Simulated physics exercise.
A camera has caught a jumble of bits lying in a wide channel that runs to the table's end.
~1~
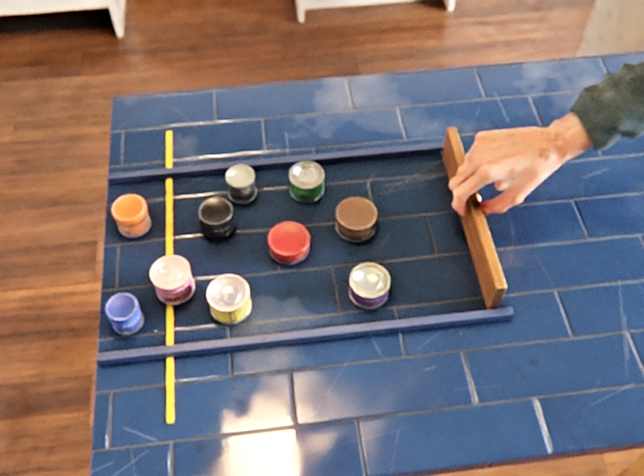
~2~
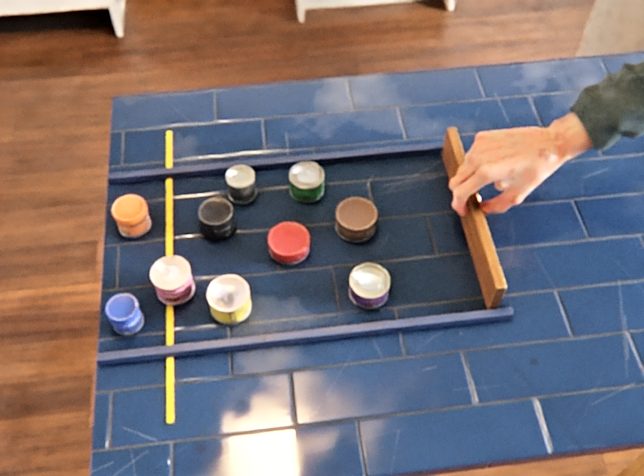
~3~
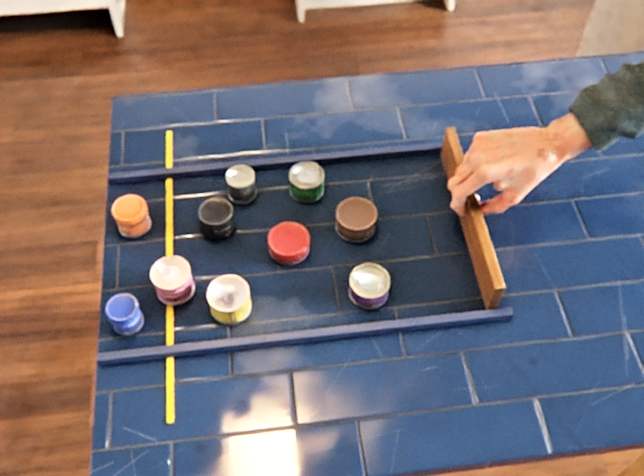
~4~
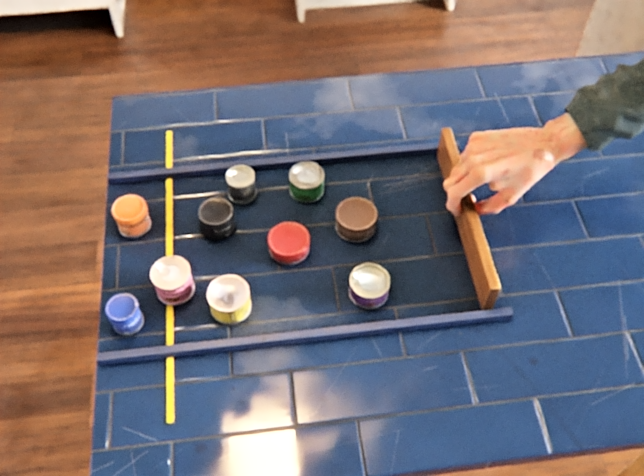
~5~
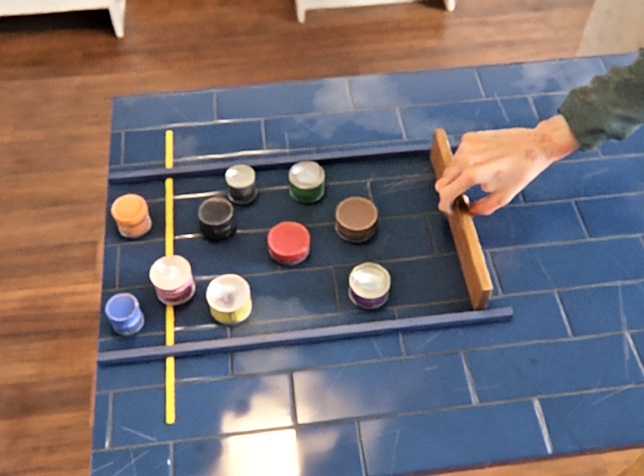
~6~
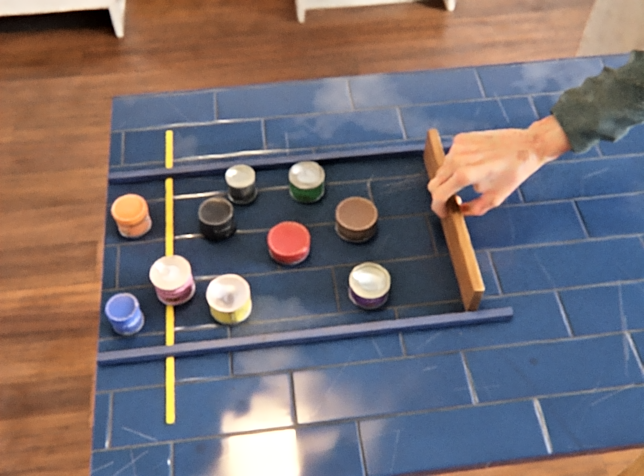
On a blue table, a hand slides a wooden board slightly left toward scattered, unmoving tins.
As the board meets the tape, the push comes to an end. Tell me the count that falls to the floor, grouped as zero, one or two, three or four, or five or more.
I expect the drop count to reach one but not three.
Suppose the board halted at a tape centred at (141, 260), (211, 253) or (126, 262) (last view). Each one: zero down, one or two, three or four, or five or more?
Lab note - count at each of the three spots: 5 or more; not one; more than four.
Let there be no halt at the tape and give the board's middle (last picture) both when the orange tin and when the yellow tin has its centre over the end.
I reckon its middle sits around (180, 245) and then around (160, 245).
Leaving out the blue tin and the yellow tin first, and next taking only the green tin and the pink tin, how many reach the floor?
Going first to second: 1 and 1.
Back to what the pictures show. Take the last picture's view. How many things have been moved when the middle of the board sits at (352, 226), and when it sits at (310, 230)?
At first I count 2, and then 4.
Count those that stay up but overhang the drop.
Answer: 2.
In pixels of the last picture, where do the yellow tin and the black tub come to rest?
Roughly (108, 328) for the first and roughly (125, 216) for the second.
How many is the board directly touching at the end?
Contact count: 4.
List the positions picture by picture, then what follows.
The first frame shows blue tin (125, 314); orange tin (132, 216); pink tin (173, 281); board (471, 214); tape (170, 257).
The second frame shows orange tin (132, 217); purple tin (369, 286).
The third frame shows pink tin (173, 281); green tin (307, 182).
The fourth frame shows blue tin (125, 315); yellow tin (230, 300).
The fifth frame shows orange tin (132, 217); brown tin (356, 220).
The sixth frame shows blue tin (125, 315); orange tin (132, 217); pink tin (173, 281); board (451, 216); tape (170, 257).
Soon after, none off yet; blue tin at rest near (125, 315); orange tin at rest near (132, 217); pink tin at rest near (173, 281).
In the end, the number that fall off is one or two; gone, orange tin and blue tin.
